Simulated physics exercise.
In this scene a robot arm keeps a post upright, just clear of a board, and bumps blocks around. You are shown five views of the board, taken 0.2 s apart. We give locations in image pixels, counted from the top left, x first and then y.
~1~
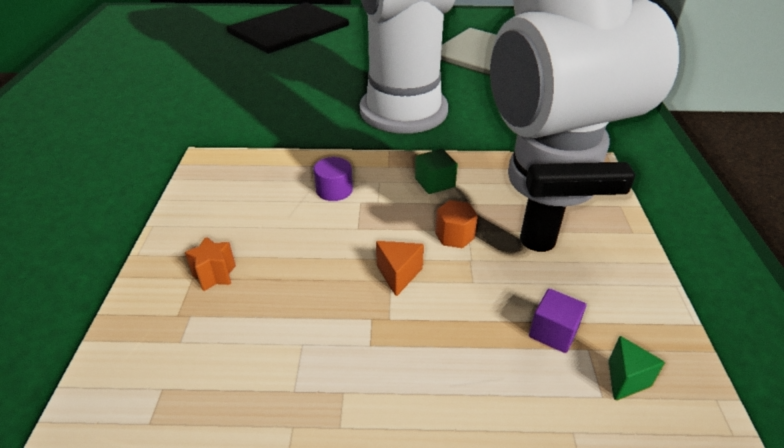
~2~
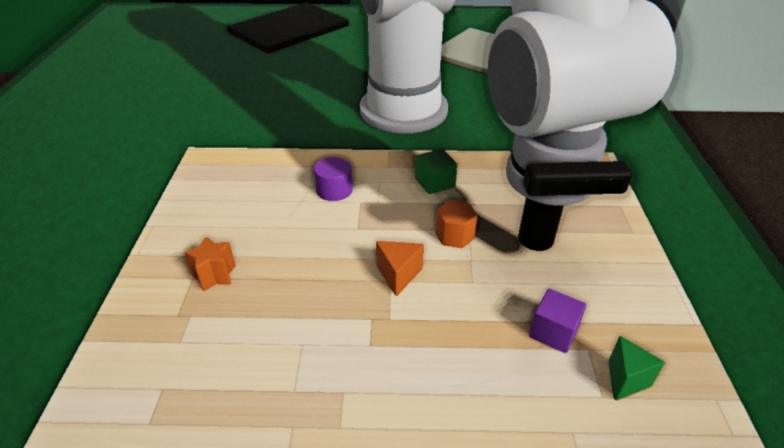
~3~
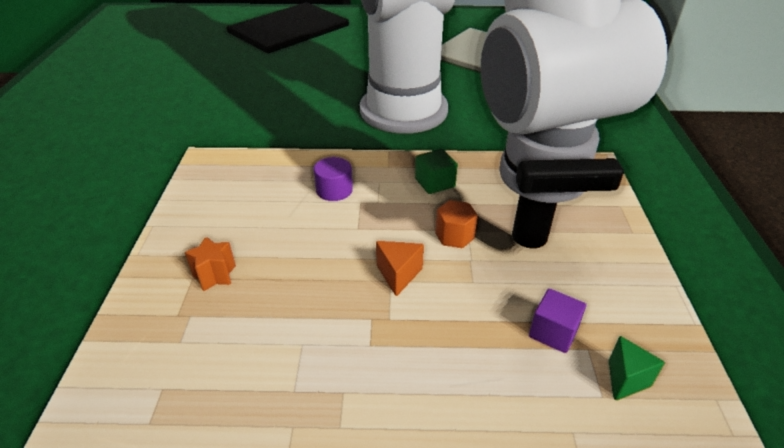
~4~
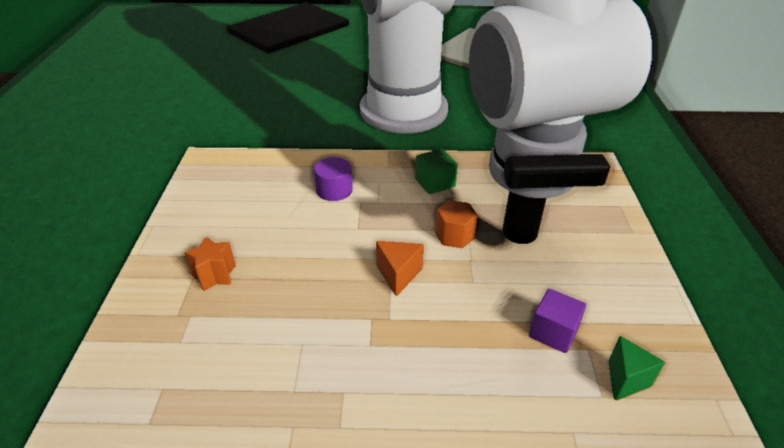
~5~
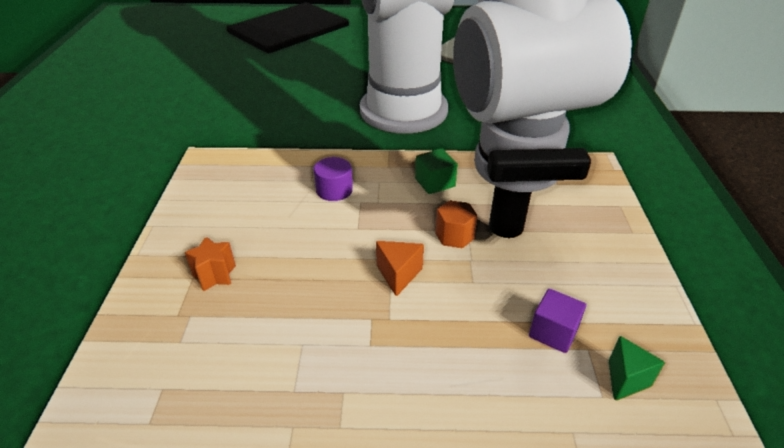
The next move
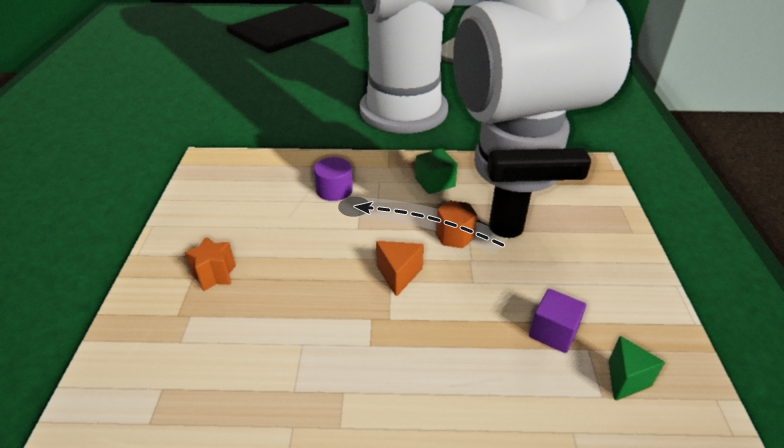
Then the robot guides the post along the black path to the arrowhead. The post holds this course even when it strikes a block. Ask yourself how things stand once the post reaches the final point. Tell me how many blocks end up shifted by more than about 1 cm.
Just one will move.
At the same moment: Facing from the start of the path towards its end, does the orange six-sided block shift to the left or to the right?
It shifts to the left.
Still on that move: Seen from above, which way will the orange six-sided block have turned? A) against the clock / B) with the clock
Answer: A.
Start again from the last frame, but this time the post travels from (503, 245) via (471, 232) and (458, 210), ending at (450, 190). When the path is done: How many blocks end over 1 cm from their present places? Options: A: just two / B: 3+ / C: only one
Answer: A.
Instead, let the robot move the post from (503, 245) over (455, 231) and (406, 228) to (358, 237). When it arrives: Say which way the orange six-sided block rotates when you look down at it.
From overhead, anticlockwise.
The drawn path runs from (503, 245) through (454, 225) and (404, 212) to (354, 206).
What follows on the original path. One third of the way, post at (455, 207); orange six-sided block at (422, 206), turned 45° anticlockwise.
Two thirds of the way, post at (404, 195); orange six-sided block at (386, 207), turned 110° anticlockwise.
At the end, post at (353, 189); purple circle not moved; orange six-sided block at (384, 208), turned 120° anticlockwise.
